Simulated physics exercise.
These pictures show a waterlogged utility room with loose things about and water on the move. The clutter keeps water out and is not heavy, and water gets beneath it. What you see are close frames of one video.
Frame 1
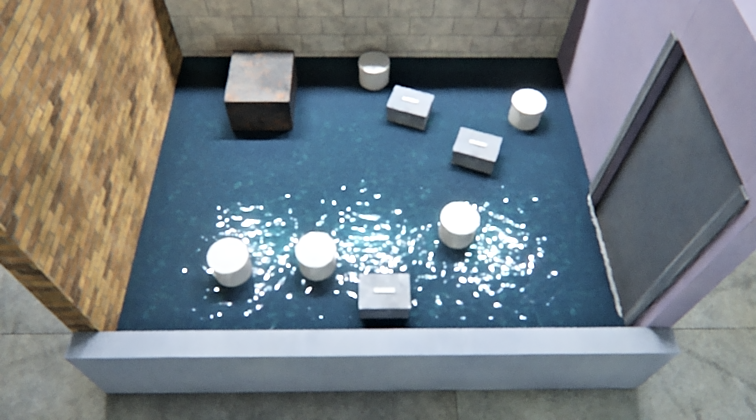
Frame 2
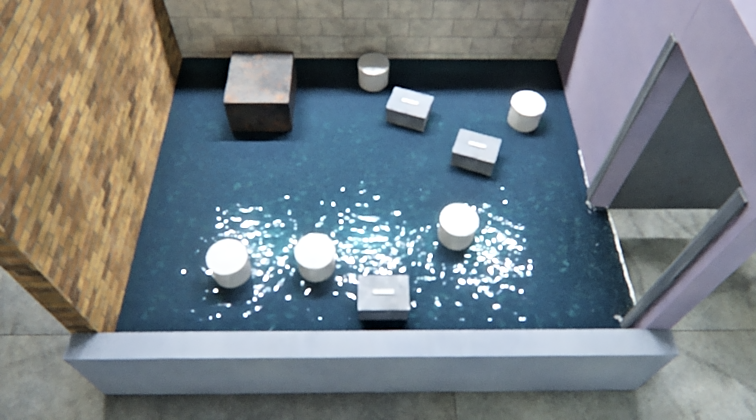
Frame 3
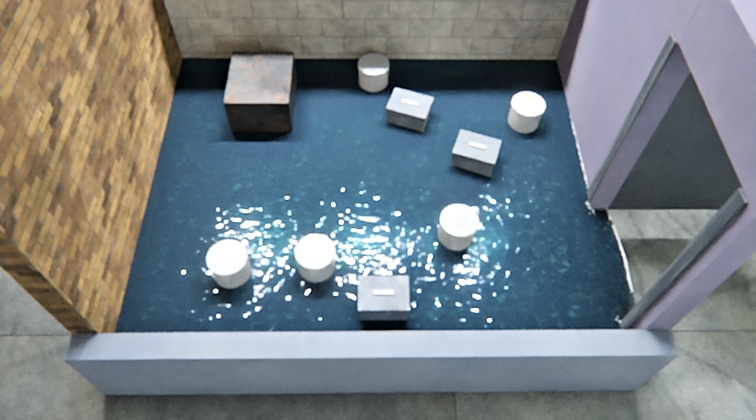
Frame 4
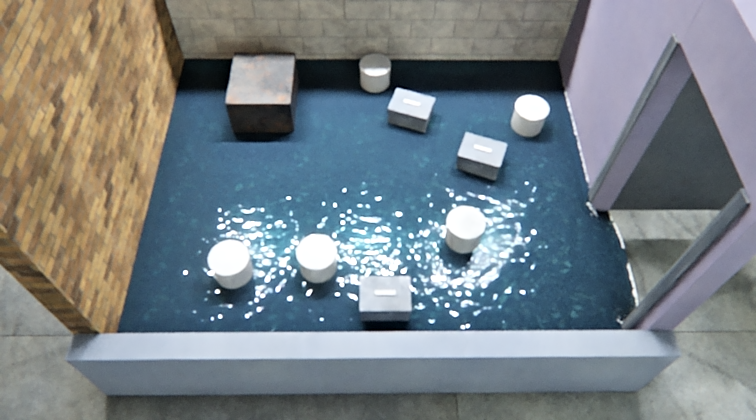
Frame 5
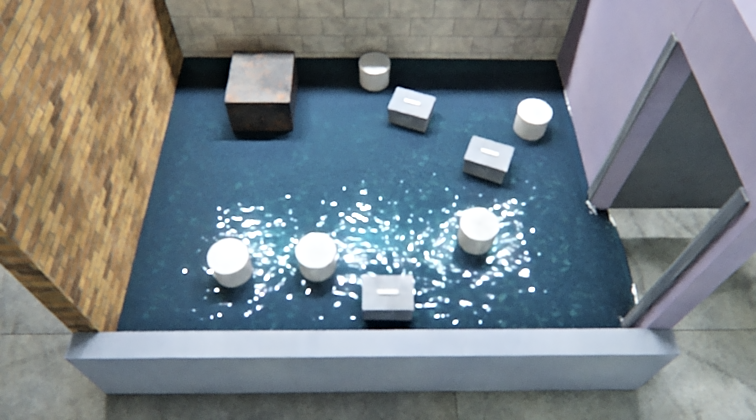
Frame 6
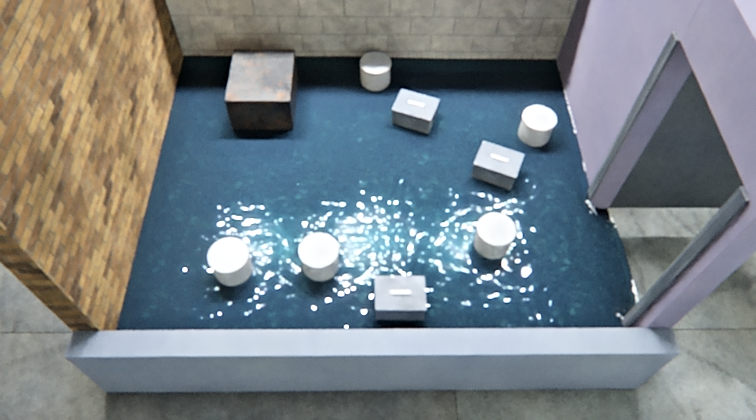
In a flooded utility room, white pails and gray totes float near a rusty brown block as the gray panel in the right wall's doorway disappears; then several of the floating items drift slightly to the right.
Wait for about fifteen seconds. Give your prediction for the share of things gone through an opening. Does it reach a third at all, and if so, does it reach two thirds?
Two thirds plus.
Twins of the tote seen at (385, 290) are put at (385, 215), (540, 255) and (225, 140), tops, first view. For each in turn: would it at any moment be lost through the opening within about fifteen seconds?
First one makes it out, second one makes it out, third one does not escape.
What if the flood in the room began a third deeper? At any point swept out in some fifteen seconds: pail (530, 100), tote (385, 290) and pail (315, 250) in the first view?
Per object: Exited / exited / exited.
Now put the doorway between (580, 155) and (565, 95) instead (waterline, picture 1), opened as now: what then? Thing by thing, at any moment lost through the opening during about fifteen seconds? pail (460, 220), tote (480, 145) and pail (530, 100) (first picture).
The three come to escape, escape and escape, in that order.
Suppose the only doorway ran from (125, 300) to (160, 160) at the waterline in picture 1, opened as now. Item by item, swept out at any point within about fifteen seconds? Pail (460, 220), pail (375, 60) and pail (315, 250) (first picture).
First one flushed away, second held back, third flushed away.
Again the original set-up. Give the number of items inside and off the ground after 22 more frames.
It works out to 4.
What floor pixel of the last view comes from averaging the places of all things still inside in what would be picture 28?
I'd put it at roughly (491, 231).
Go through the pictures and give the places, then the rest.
In the first frame, a pail at (460, 218), afloat; a tote at (478, 144) floats; 0 of 8 have shifted.
In the second frame, a pail at (459, 220), afloat; a tote at (477, 146), afloat; 0 of 8 have shifted.
In the third frame, a pail at (459, 220), afloat; a tote at (477, 146) floats; 0 of 8 have shifted.
In the fourth frame, a pail at (466, 222), afloat, close to its start; a tote at (483, 149) floats, close to its start; 0 of 8 have shifted.
In the fifth frame, a pail at (480, 224), afloat, close to its start; a tote at (490, 153), afloat, close to its start; 3 of 8 have shifted.
In the sixth frame, a pail at (497, 229) floats, a stride from its start; a tote at (499, 159) floats, close to its start; 5 of 8 have shifted.
A moment on, 0 of 8 are out; 8 afloat.
Next, 3 of 8 are out; 5 afloat.
Later, 4 of 8 are out; 4 afloat.
In the end, 6 of 8 are out; 2 afloat.
